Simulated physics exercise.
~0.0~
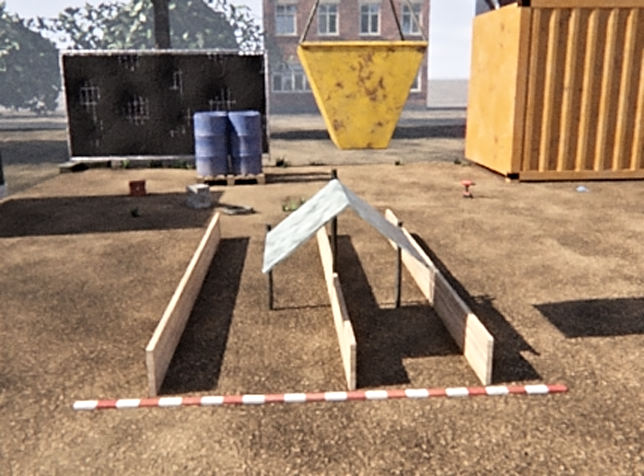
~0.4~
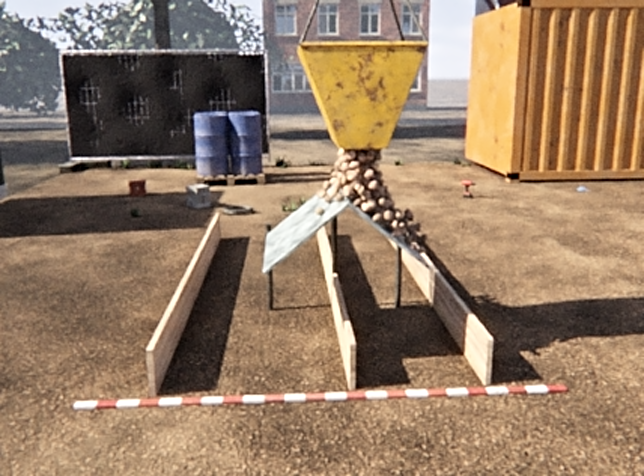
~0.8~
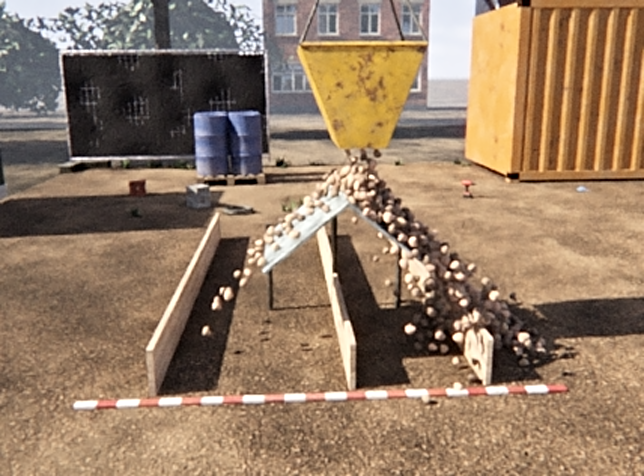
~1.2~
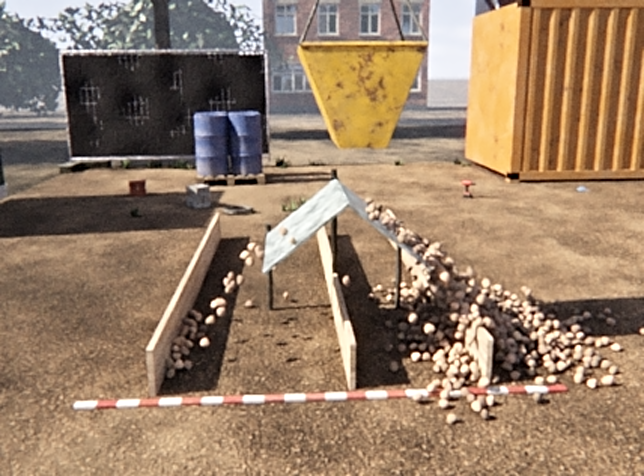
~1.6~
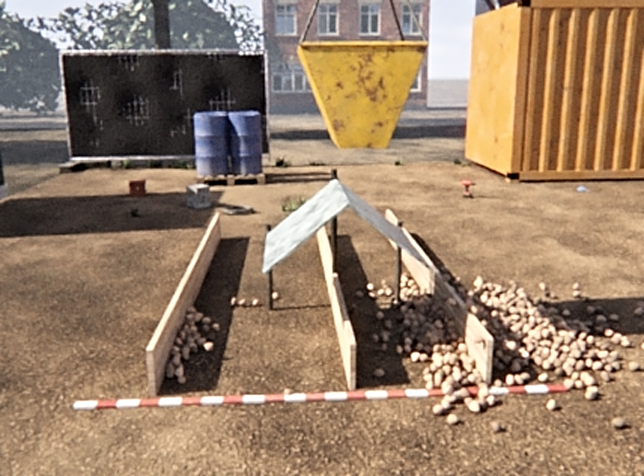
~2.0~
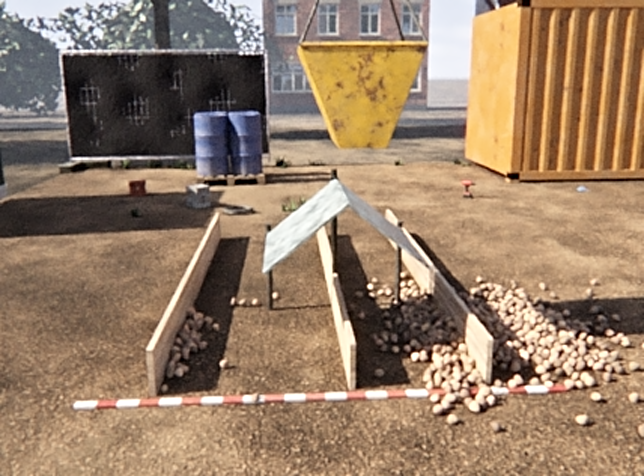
A yellow skip drops rounded stones onto a peaked roof, and most settle beyond the right plank.
